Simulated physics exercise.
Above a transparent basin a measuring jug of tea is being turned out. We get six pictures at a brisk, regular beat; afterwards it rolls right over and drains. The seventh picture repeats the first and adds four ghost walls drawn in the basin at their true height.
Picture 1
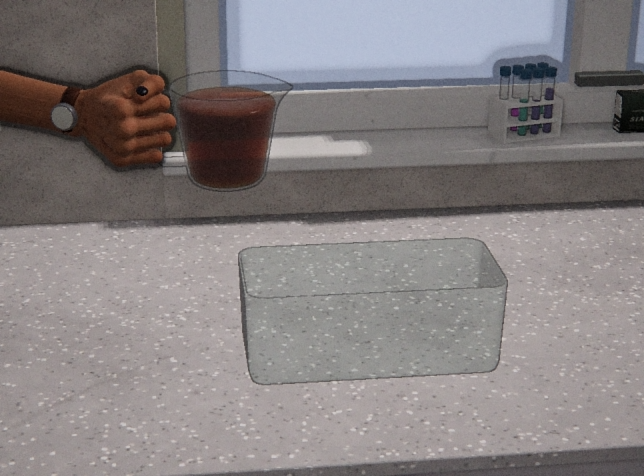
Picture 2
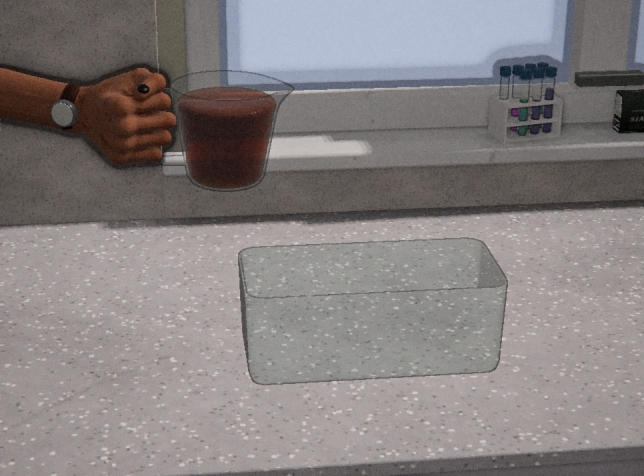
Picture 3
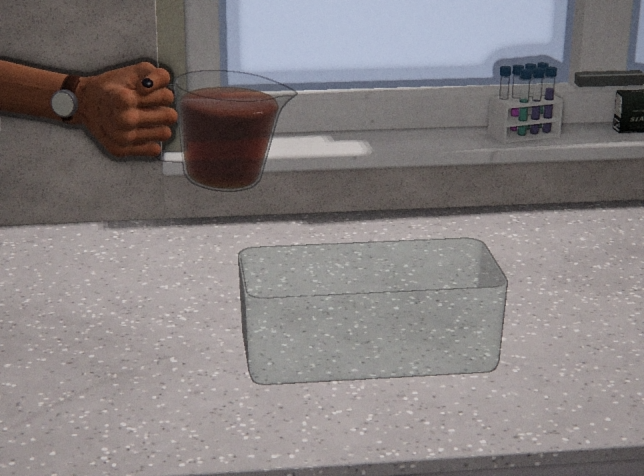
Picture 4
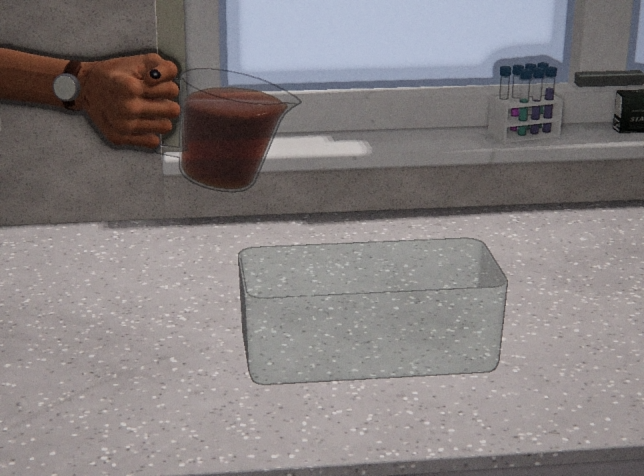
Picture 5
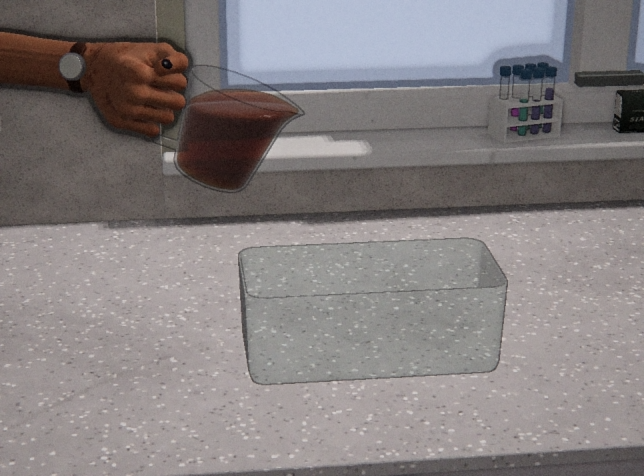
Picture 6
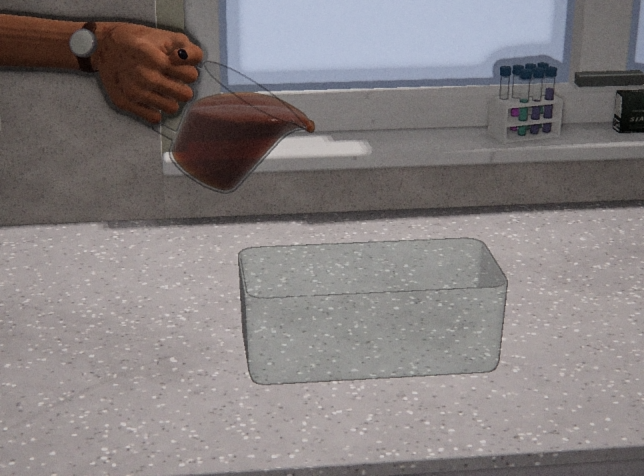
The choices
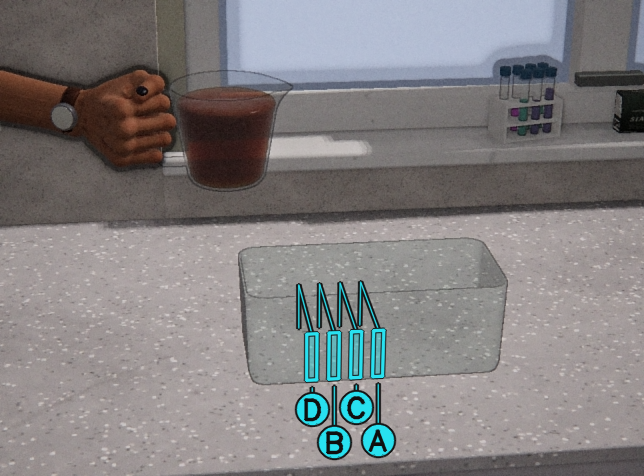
Above a clear basin on a speckled counter, a hand gradually tips a jug of tea rightward.
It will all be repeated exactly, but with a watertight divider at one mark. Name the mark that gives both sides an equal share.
The answer is slot C.
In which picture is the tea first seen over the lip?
In picture 6.
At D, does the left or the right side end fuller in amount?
The right one.
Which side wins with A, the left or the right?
More ends on the left.
On the marked copy, A at (378, 384); B at (334, 386); C at (356, 385); D at (312, 387).
Choosing A, about 84 % ends left of the wall and 11 % right of it; 5 % is lost outside.
Choosing B, about 22 % ends left of the wall and 76 % right of it.
Choosing C, about 54 % ends left of the wall and 43 % right of it; 3 % is lost outside.
Choosing D, about 4 % ends left of the wall and 94 % right of it.
